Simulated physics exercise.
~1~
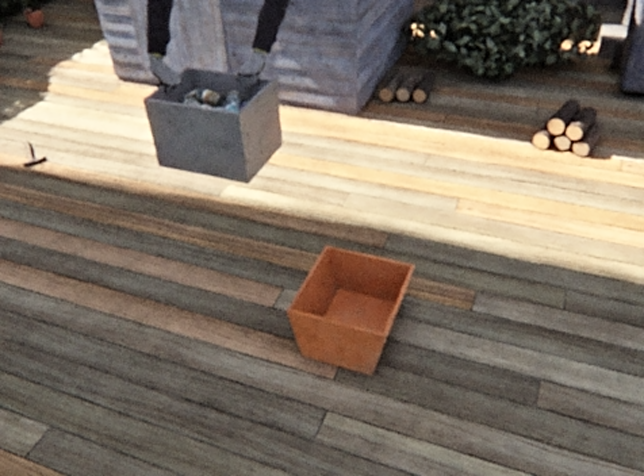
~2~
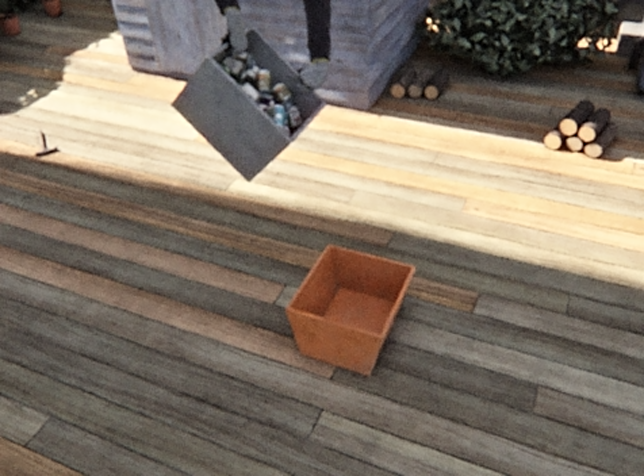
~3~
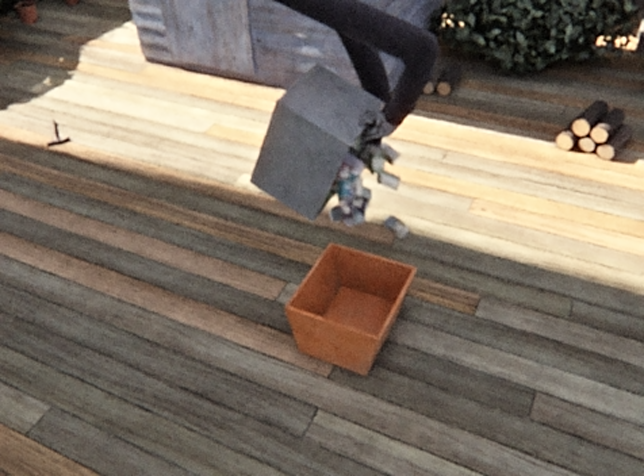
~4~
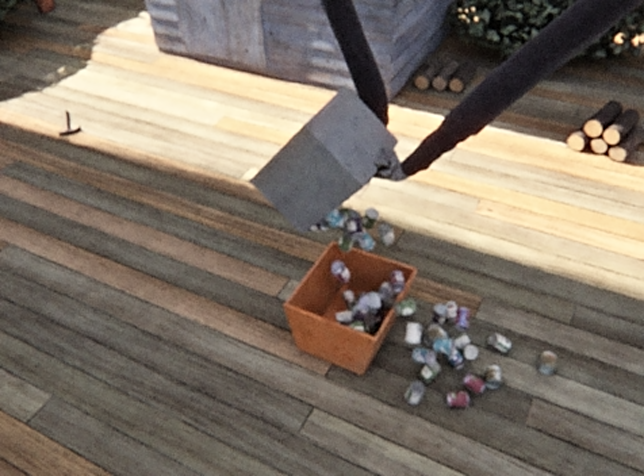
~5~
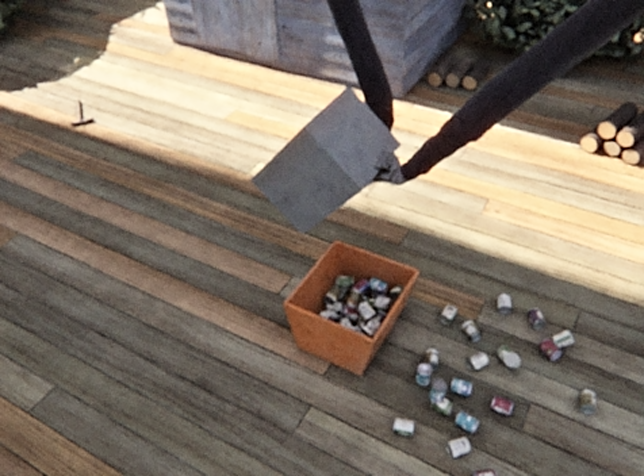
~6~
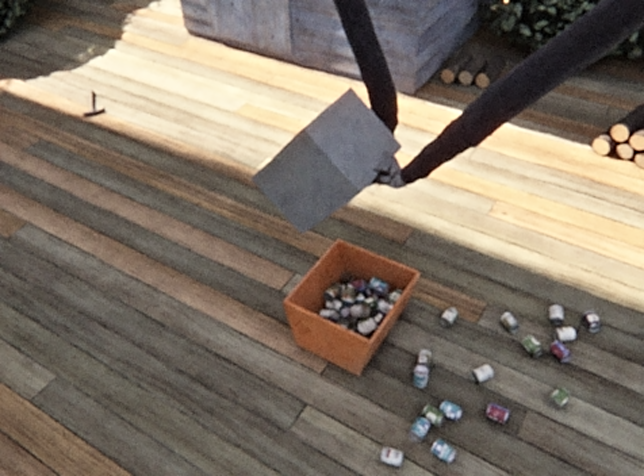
A grey box held by two hands swung over and tipped above an orange carton on a wooden deck, spilling out a heap of small tins; many landed in the carton, while others missed and ended up scattered across the boards to its right.
